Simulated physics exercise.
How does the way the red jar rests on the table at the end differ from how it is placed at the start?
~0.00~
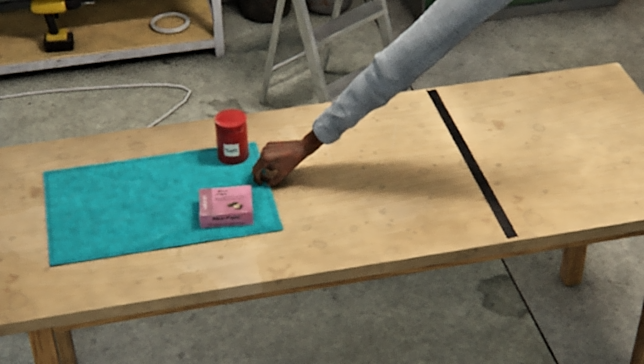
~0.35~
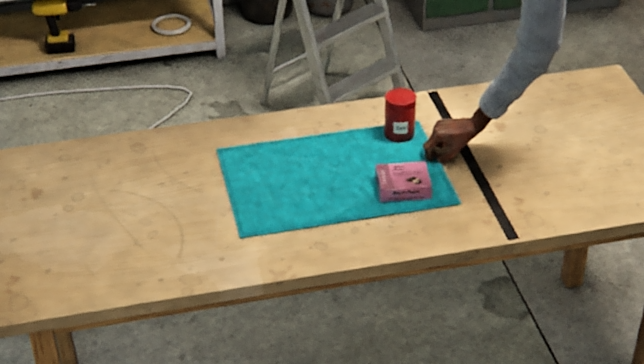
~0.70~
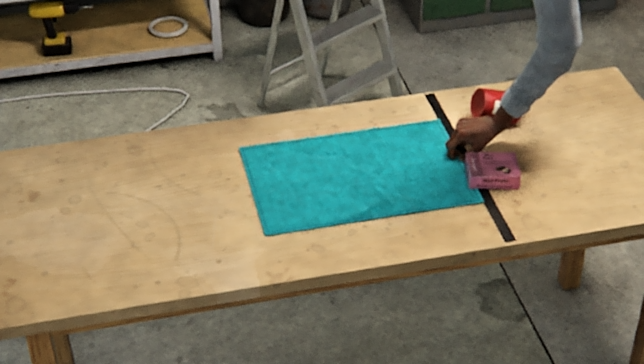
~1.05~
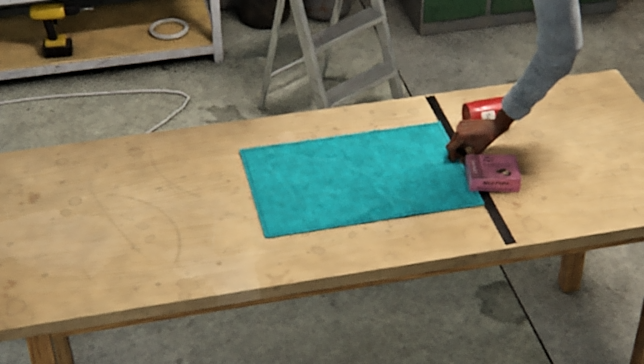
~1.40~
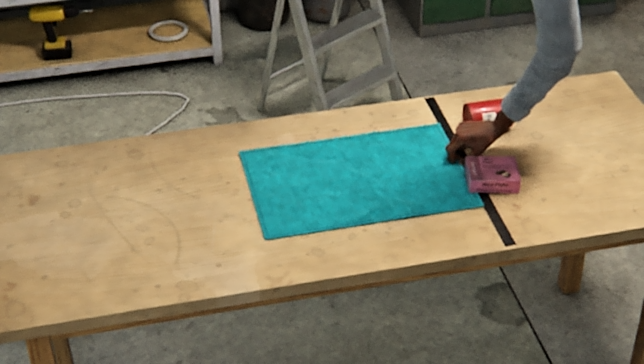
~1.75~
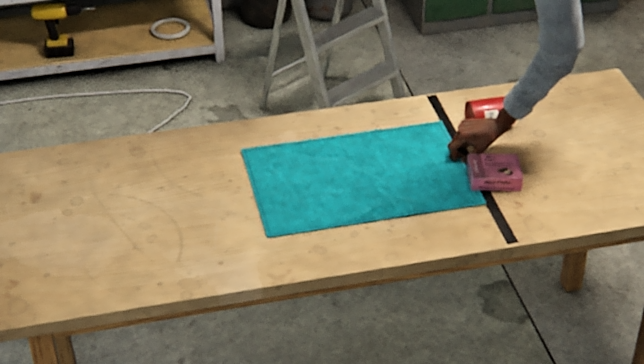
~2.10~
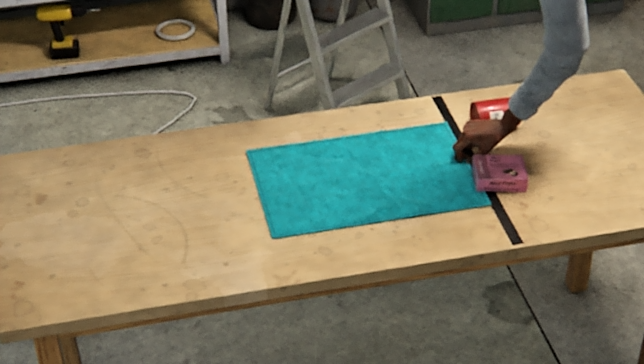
At the start the red jar stands upright on the turquoise mat, but at the end it lies on its side on the table beyond the mat.
